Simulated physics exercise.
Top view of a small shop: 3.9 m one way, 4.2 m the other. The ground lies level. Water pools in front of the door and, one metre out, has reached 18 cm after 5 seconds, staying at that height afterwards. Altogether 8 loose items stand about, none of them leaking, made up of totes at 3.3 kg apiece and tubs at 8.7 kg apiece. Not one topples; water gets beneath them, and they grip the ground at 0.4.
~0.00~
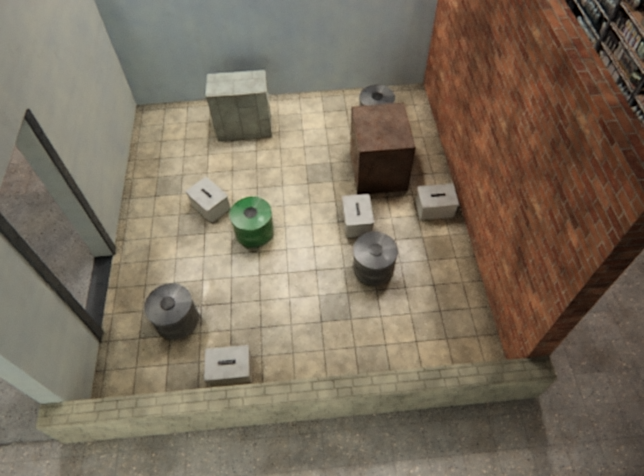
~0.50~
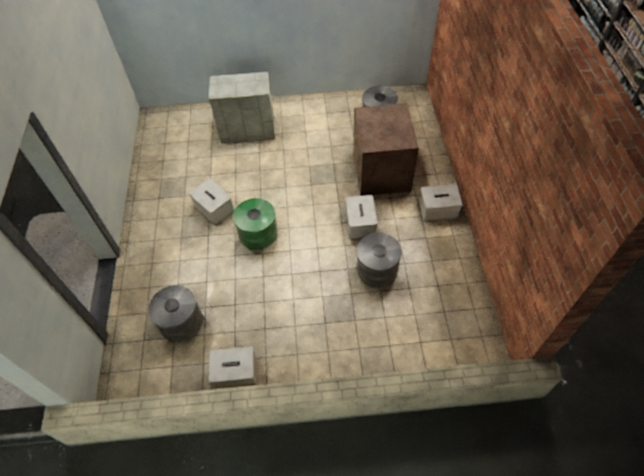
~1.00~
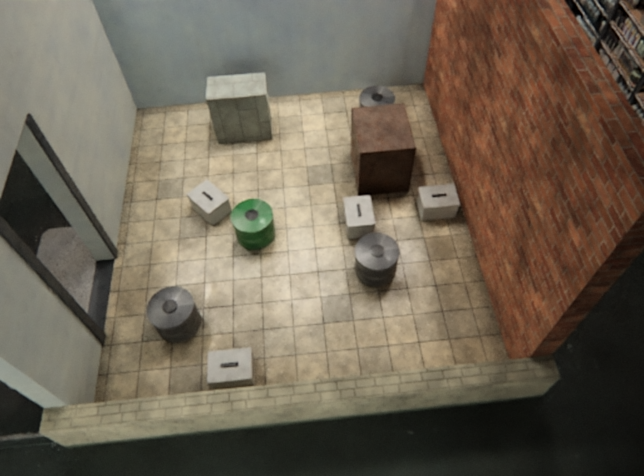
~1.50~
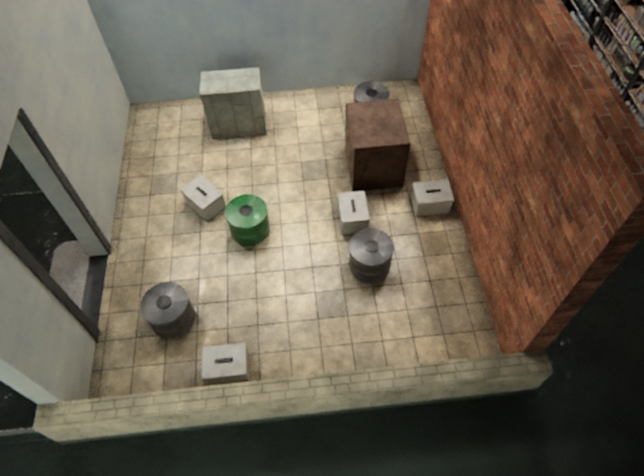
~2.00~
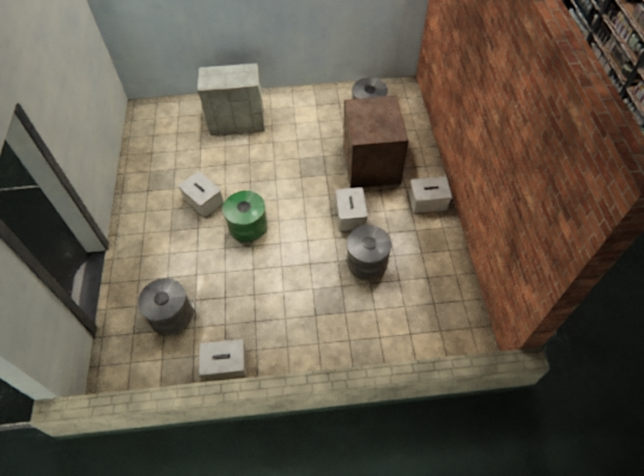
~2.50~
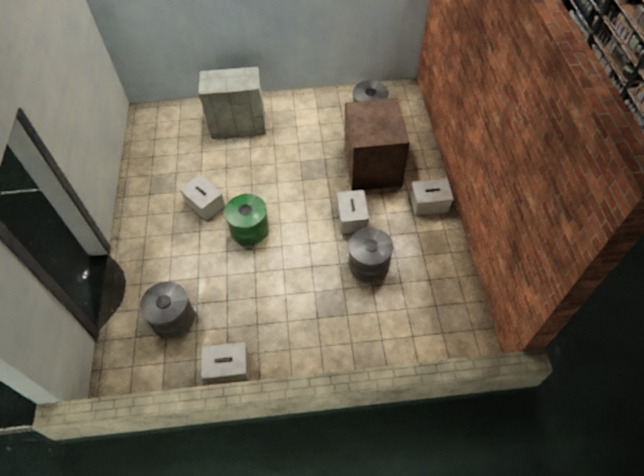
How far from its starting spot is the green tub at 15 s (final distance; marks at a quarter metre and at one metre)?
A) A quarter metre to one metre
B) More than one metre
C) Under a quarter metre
(B) More than one metre.
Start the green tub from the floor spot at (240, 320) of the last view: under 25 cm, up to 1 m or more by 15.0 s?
I'd say it goes a long distance.
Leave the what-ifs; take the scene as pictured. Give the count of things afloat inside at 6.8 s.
It comes to 0 of them.
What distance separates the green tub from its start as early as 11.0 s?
Roughly 80 centimetres by that point.
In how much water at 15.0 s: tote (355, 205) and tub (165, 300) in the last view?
About 9 and 10 cm.
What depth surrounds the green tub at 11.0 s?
Somewhere close to 5 cm.
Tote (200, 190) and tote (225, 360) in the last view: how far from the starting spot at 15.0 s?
In turn: 50 cm, 300 cm.
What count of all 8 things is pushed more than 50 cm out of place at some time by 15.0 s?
I make that 8.
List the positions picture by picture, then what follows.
The green tub at (251, 213), on the bottom; 0.0 m2 under water; 0 of 8 have shifted, in the first picture.
The green tub at (254, 215), on the bottom; 0.0 m2 under water; 0 of 8 have shifted, in the second picture.
The green tub at (252, 215), on the bottom; 0.0 m2 under water; 0 of 8 have shifted, in the third picture.
The green tub at (246, 211) rests on the ground; 0.0 m2 under water; 0 of 8 have shifted, in the fourth picture.
The green tub at (244, 207) rests on the ground; 0.0 m2 under water; 0 of 8 have shifted, in the fifth picture.
The green tub at (245, 210) rests on the ground; water covers 0.1 m2; 0 of 8 have shifted, in the sixth picture.
After 3.5 s the green tub is near (245, 210), 0.0 m from its start, aground; 0 afloat.
After 6.8 s the green tub is near (286, 192), 0.5 m from its start, aground; 0 afloat.
After 11.0 s the green tub is near (305, 173), 0.8 m from its start, aground; 6 afloat.
After 15.0 s the green tub is near (285, 107), 1.6 m from its start, afloat; 8 afloat.
